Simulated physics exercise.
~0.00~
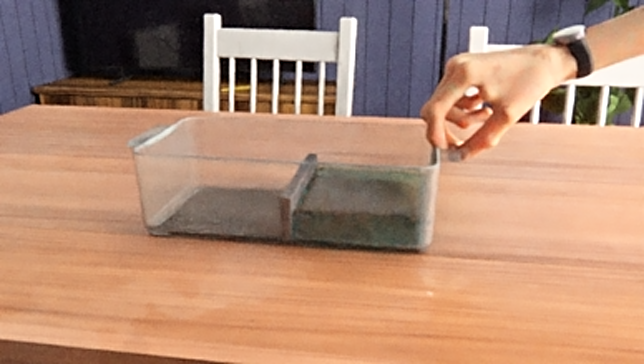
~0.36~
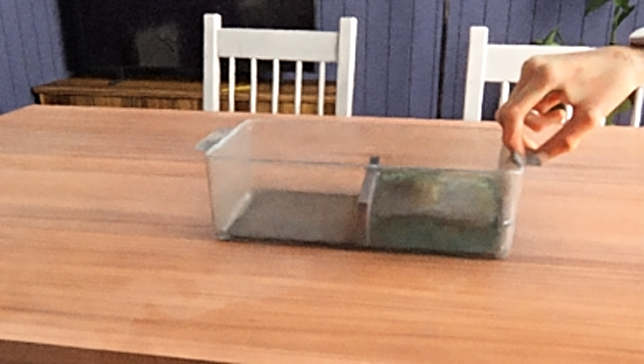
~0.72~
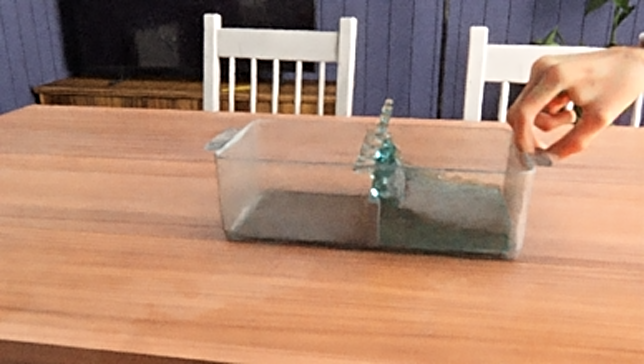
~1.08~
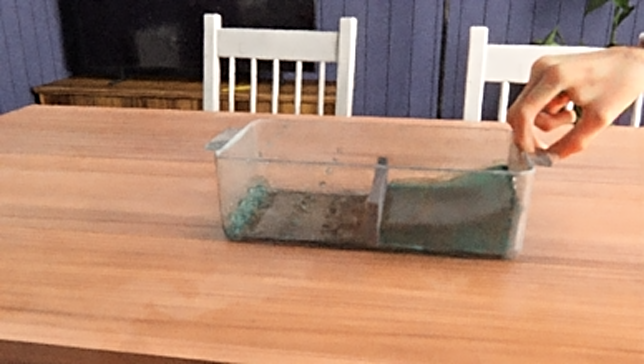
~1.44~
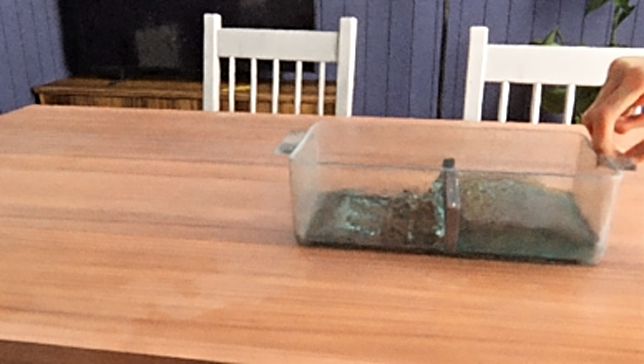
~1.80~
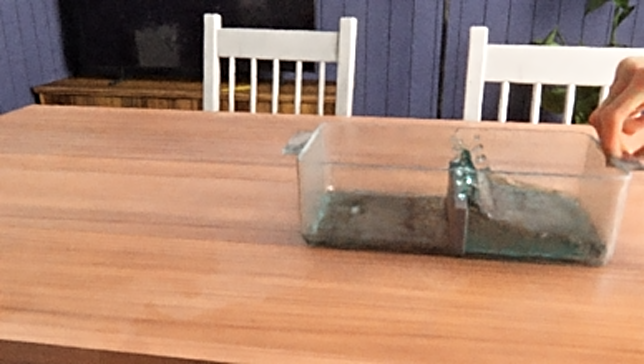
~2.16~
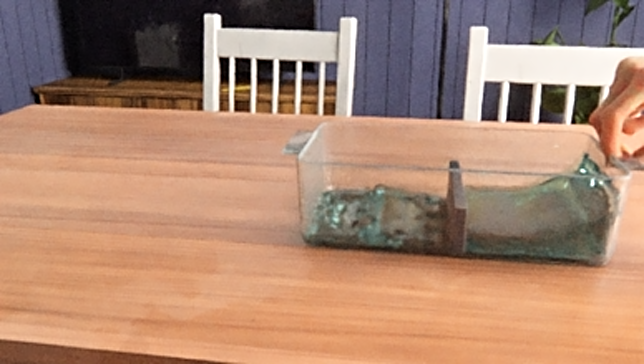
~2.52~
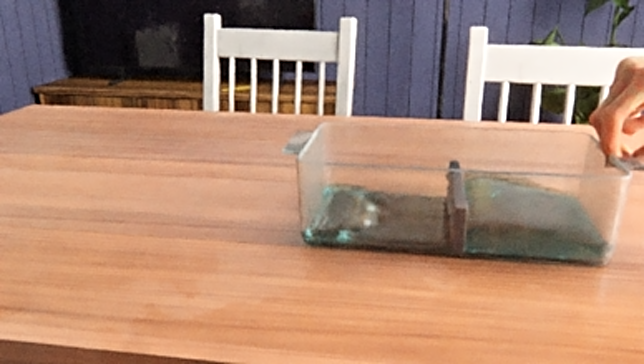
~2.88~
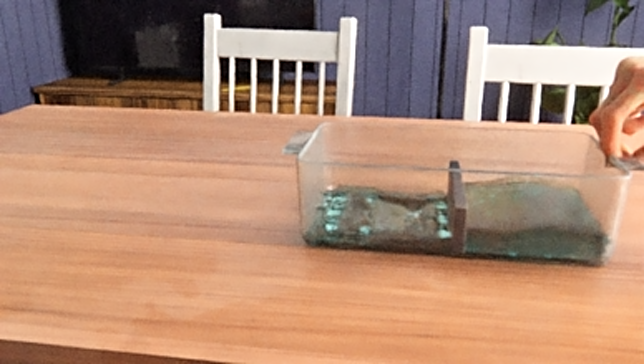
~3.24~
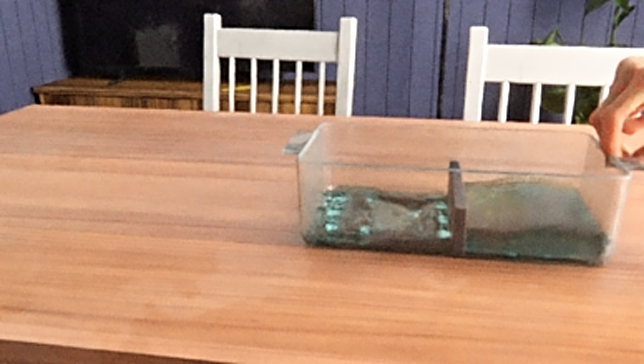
On a wooden table, a hand pulling a clear divided container right in two moves, greenish water splashing over into the left part.
